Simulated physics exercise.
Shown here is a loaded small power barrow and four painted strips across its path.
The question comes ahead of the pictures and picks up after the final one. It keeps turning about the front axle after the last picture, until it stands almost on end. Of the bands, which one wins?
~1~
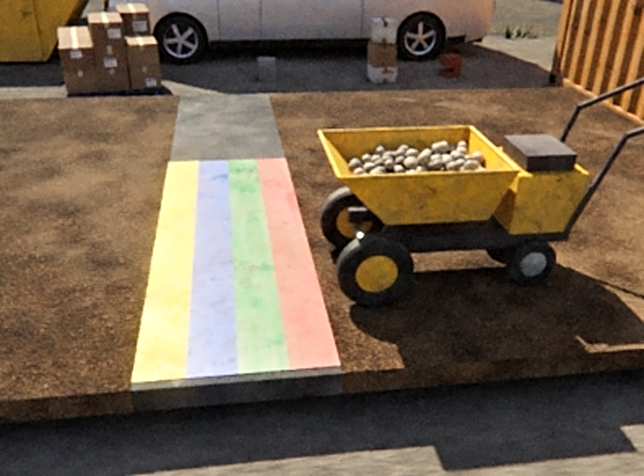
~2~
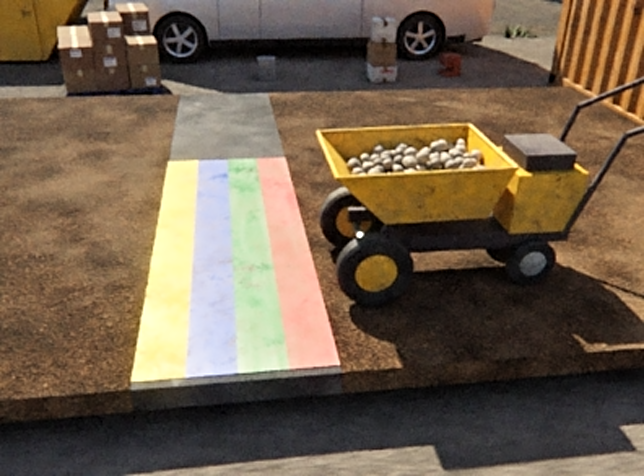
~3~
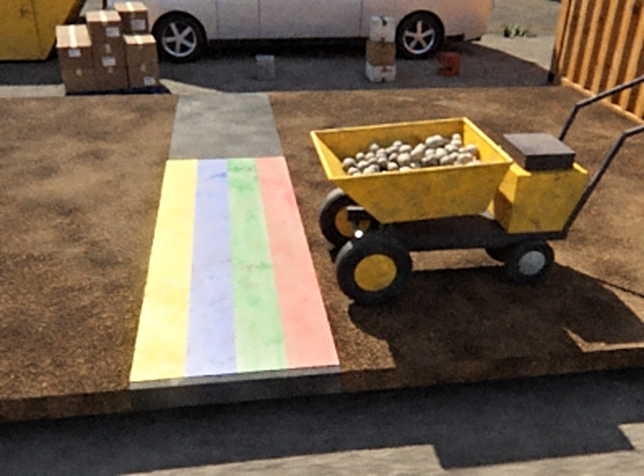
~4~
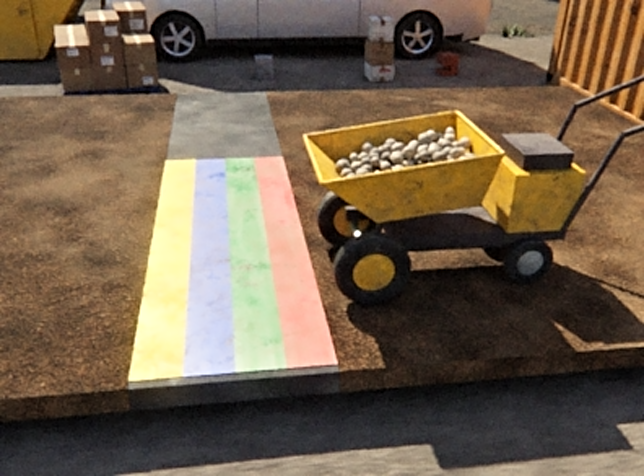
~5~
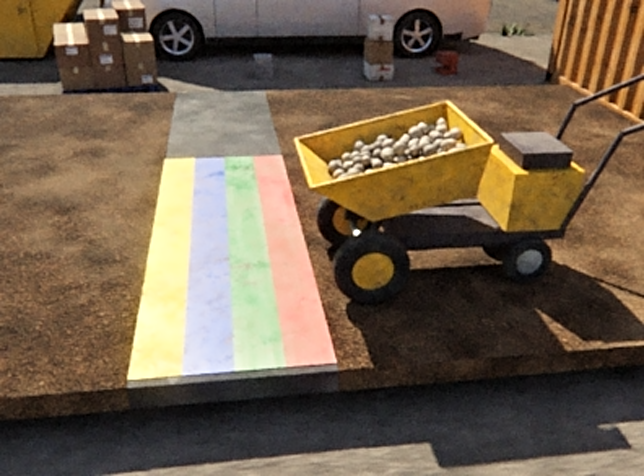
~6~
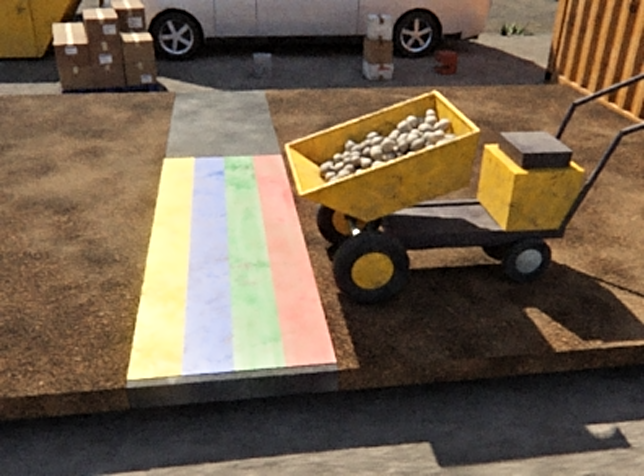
The blue band wins.
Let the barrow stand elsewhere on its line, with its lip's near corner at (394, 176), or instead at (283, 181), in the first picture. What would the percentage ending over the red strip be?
In order, 30 % followed by 0 %.
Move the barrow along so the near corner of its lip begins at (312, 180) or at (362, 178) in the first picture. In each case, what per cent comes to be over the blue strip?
Roughly 30 percent the first time, roughly 30 percent the second.
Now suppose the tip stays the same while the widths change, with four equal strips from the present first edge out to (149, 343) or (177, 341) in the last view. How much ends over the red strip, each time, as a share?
I get 0 % for the first one and 0 % for the second.
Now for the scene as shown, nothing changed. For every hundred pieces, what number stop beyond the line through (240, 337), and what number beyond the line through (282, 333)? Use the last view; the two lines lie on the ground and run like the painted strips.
Roughly 80 and 100 %.
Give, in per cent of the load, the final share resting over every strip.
Estimated shares: Red strip 0 %, green strip 25 %, blue strip 35 %, yellow strip 25 %.
Shortly afterwards, skip tipped steeply; the whole lot in the skip.
Next, skip tipped right over; near two thirds in the skip; a little over the green strip; near a quarter over the blue strip; only a few over the yellow strip; only a few falling.
Some moments later, skip tipped right over; a little in the skip; near a quarter over the green strip; near a third over the blue strip; near a quarter over the yellow strip; a little off the paint.
In the end, skip tipped right over; only a few in the skip; only a few over the red strip; near a quarter over the green strip; near a third over the blue strip; near a quarter over the yellow strip; a little off the paint.
